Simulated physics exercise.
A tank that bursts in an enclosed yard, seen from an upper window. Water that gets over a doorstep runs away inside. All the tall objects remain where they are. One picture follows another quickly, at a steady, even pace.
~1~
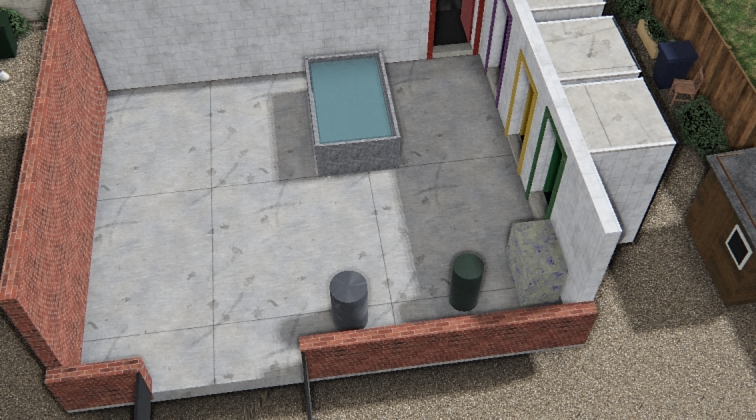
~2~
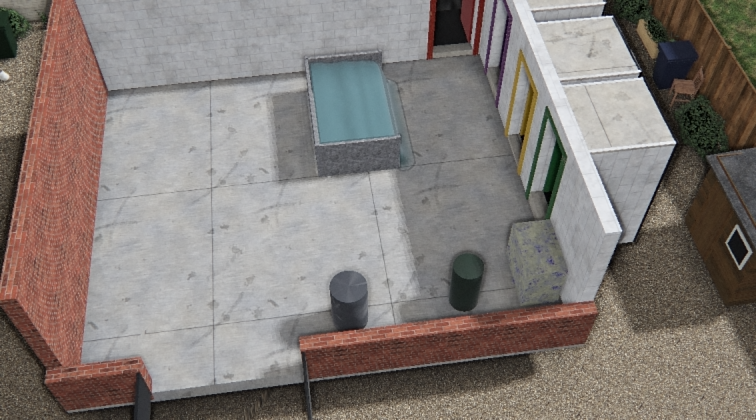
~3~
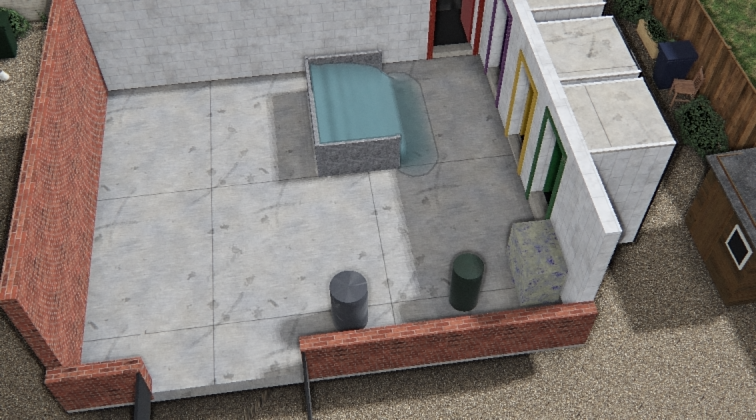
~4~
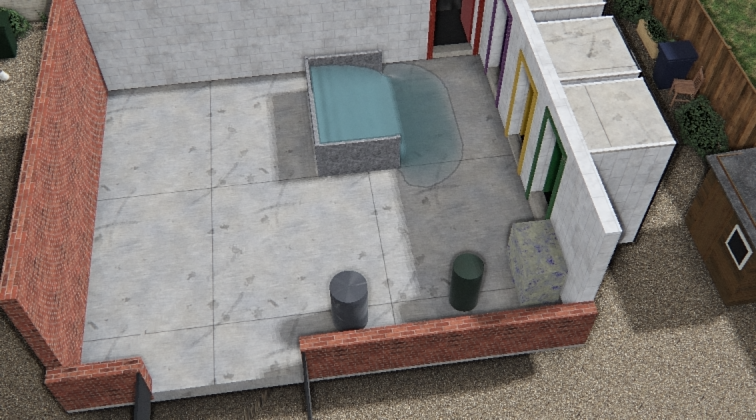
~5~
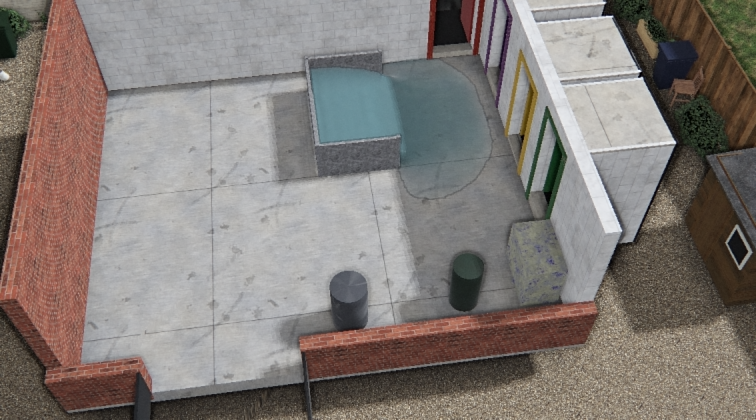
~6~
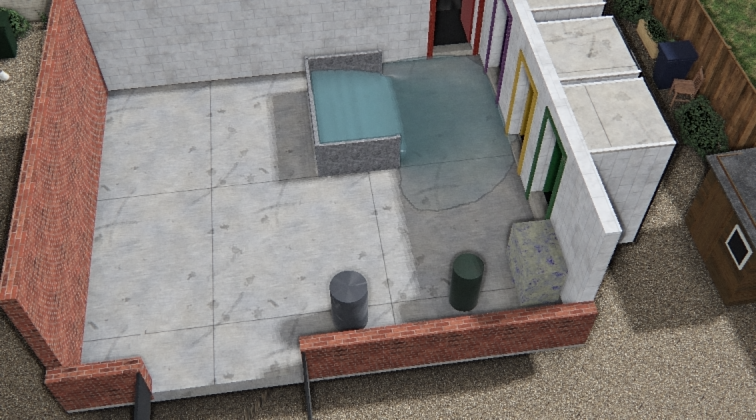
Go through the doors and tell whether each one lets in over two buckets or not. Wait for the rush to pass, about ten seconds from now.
Red door: Over two buckets; green door: Two buckets or fewer; yellow door: Over two buckets; purple door: Over two buckets.
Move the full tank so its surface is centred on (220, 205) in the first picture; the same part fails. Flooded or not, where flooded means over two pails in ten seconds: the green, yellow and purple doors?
Door by door, the green door crosses the threshold, the yellow door crosses the threshold, and the purple door remains beneath it.
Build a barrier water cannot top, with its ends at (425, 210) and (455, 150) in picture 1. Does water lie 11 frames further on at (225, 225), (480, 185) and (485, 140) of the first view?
Taking the points in turn, they are high and dry, inundated and inundated.
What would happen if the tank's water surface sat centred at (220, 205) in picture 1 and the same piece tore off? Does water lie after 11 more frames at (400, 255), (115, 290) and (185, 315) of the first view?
In that order: Reached by the flood, not reached, not reached.
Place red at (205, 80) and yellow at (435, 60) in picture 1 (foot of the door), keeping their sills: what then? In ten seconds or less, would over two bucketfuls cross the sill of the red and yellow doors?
The red door comes up short, and the yellow door gets past the limit too.
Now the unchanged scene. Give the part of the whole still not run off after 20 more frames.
78 in a hundred.
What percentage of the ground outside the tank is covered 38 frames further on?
That works out at 60 %.
A moment on, water covers 20 % of the floor; the red door under two buckets in, the green door wet at the sill, nothing in, the yellow door far over two buckets in, the purple door over two buckets in.
Next, water covers 20 % of the floor; the red door over two buckets in, the green door wet at the sill, nothing in, the yellow door far over two buckets in, the purple door far over two buckets in.
Then, water covers 30 % of the floor; the red door far over two buckets in, the green door wet at the sill, nothing in, the yellow door far over two buckets in, the purple door far over two buckets in.
Later, water covers 60 % of the floor; the red door far over two buckets in, the green door wet at the sill, nothing in, the yellow door far over two buckets in, the purple door far over two buckets in.
In the end, water covers 80 % of the floor; the red door far over two buckets in, the green door wet at the sill, nothing in, the yellow door far over two buckets in, the purple door far over two buckets in.
